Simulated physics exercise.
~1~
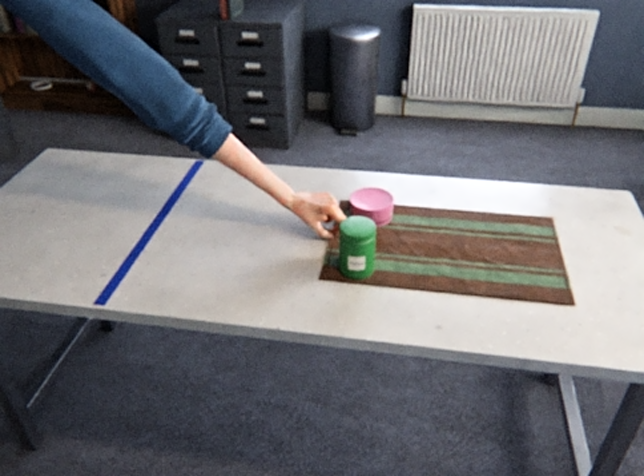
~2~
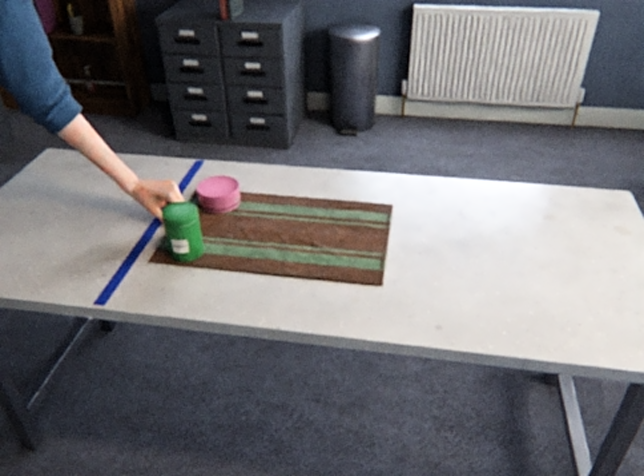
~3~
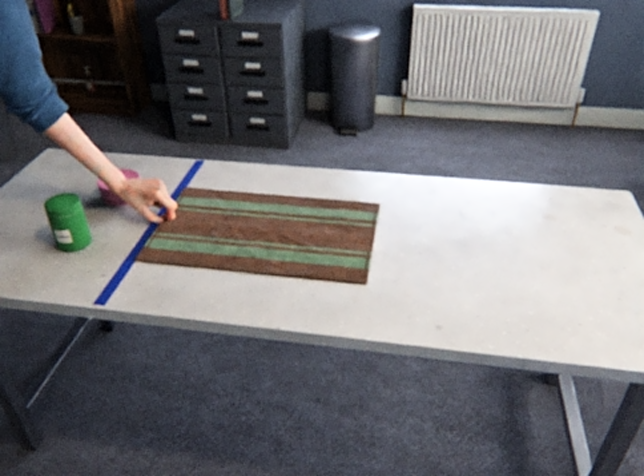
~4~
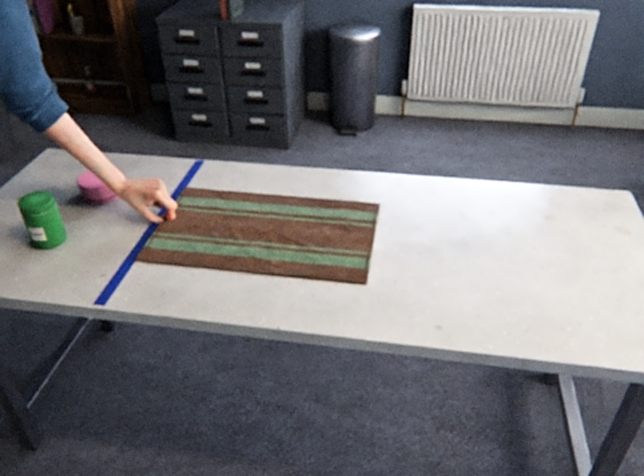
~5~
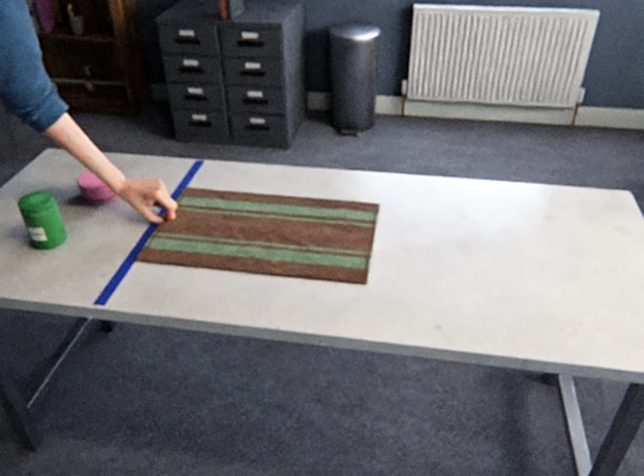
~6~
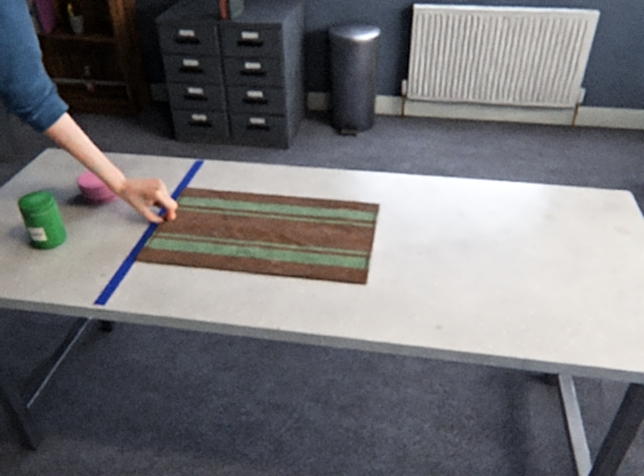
Brown striped runner being pulled left by a hand, stopping at blue tape as green jar and pink tub slide off ahead onto the desk.
